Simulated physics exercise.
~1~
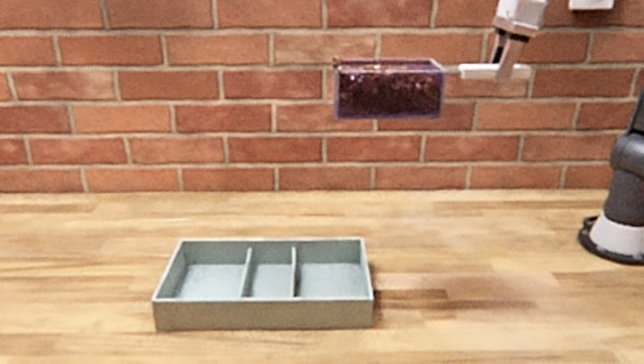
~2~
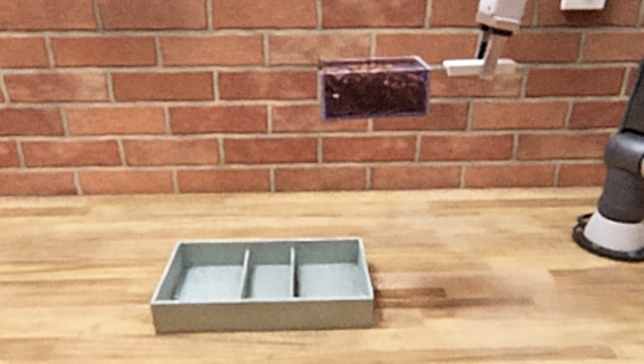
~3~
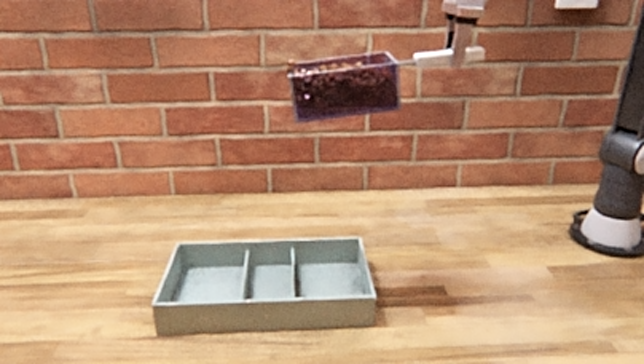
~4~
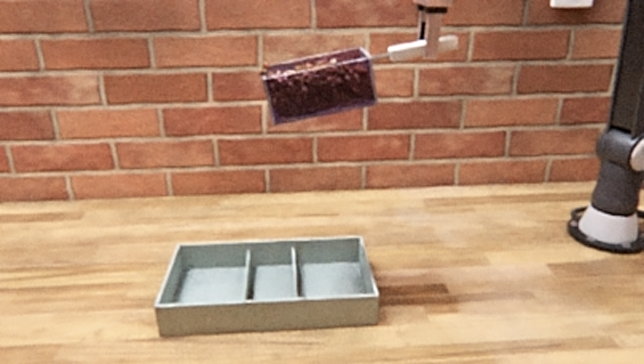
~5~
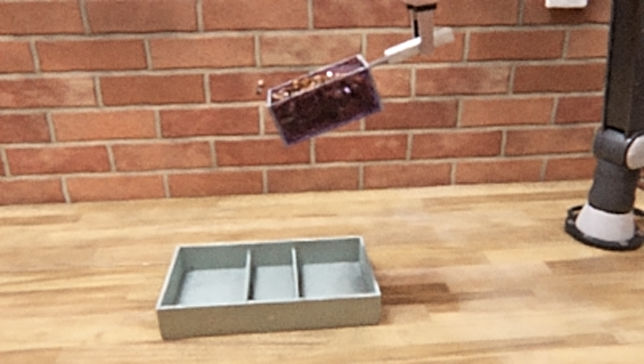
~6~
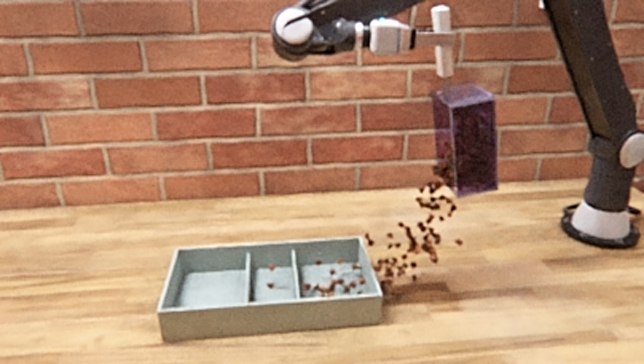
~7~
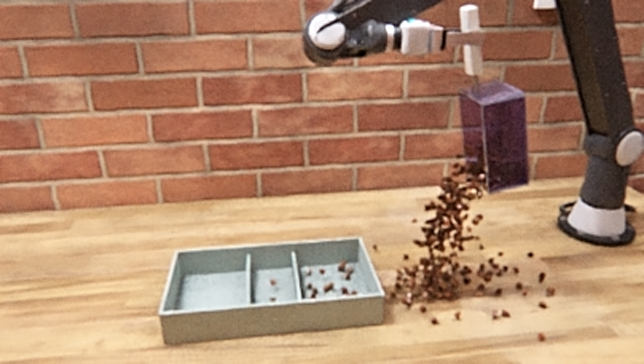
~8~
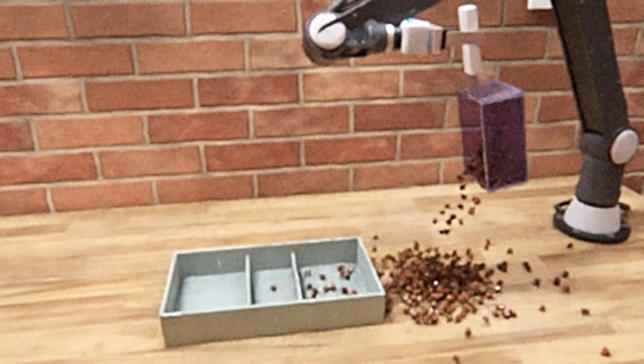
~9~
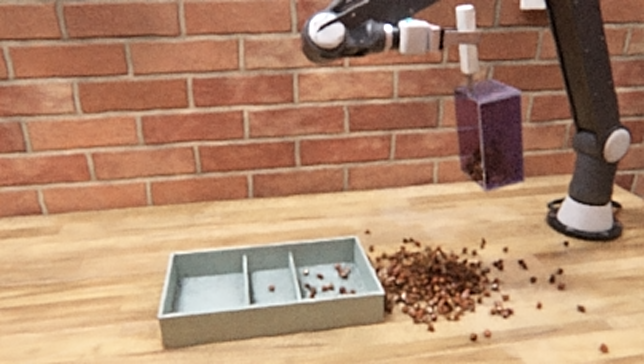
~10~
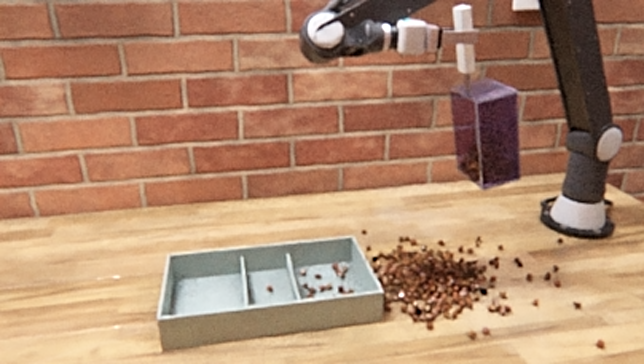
In the video, a robotic arm moves a clear purple-tinted box of brown pellets left above a divided grey-green tray, then swings right while tipping it, spilling most pellets onto the wooden table beside the tray; a few land inside, and some stay in the box.
